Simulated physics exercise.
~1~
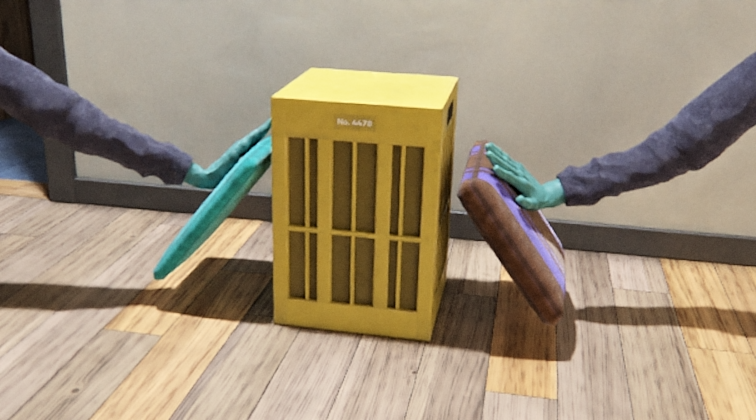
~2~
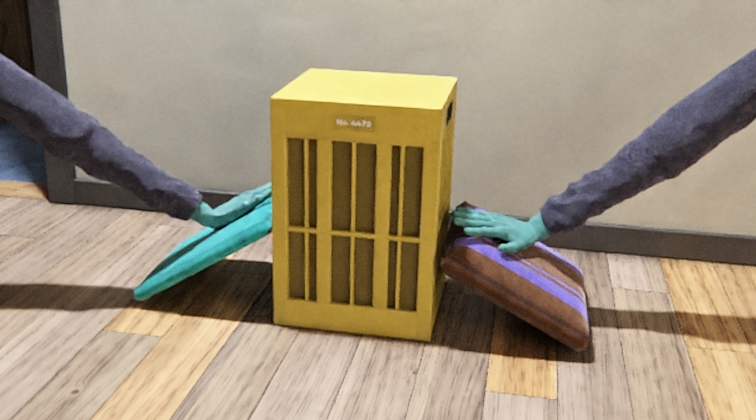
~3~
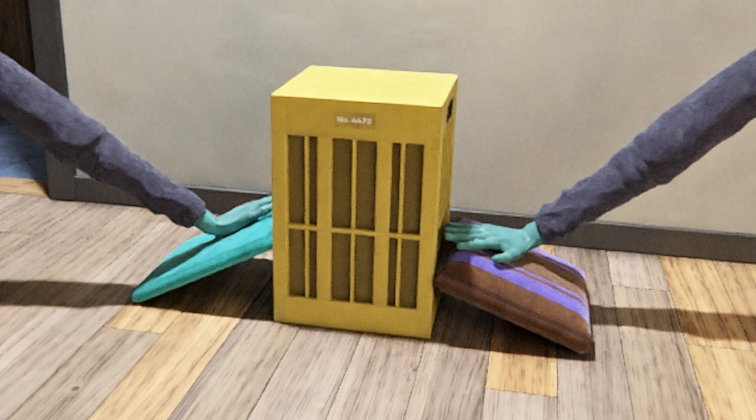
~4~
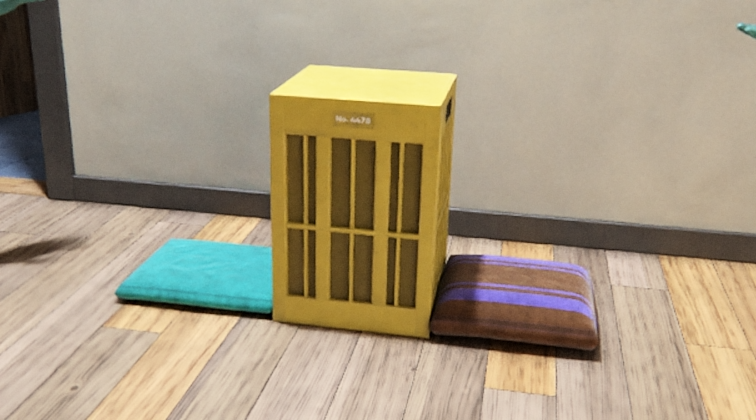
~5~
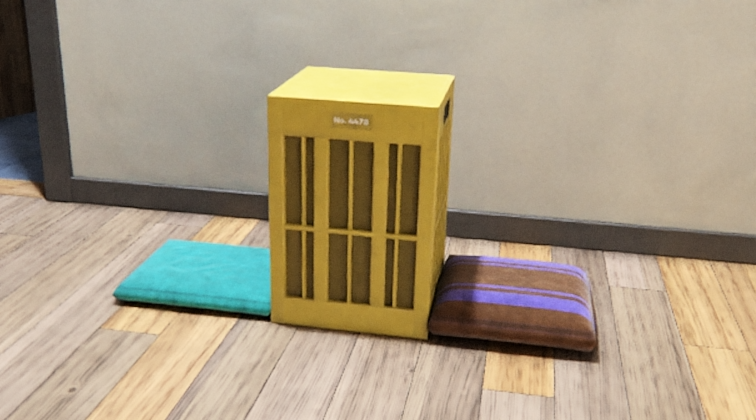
On a wooden floor beside a pale wall, two gloved hands lean a turquoise seat pad and a striped brown cushion against opposite sides of a yellow crate; both slide down, the hands withdraw, and the pad and cushion end up lying flat beside the unmoved crate.
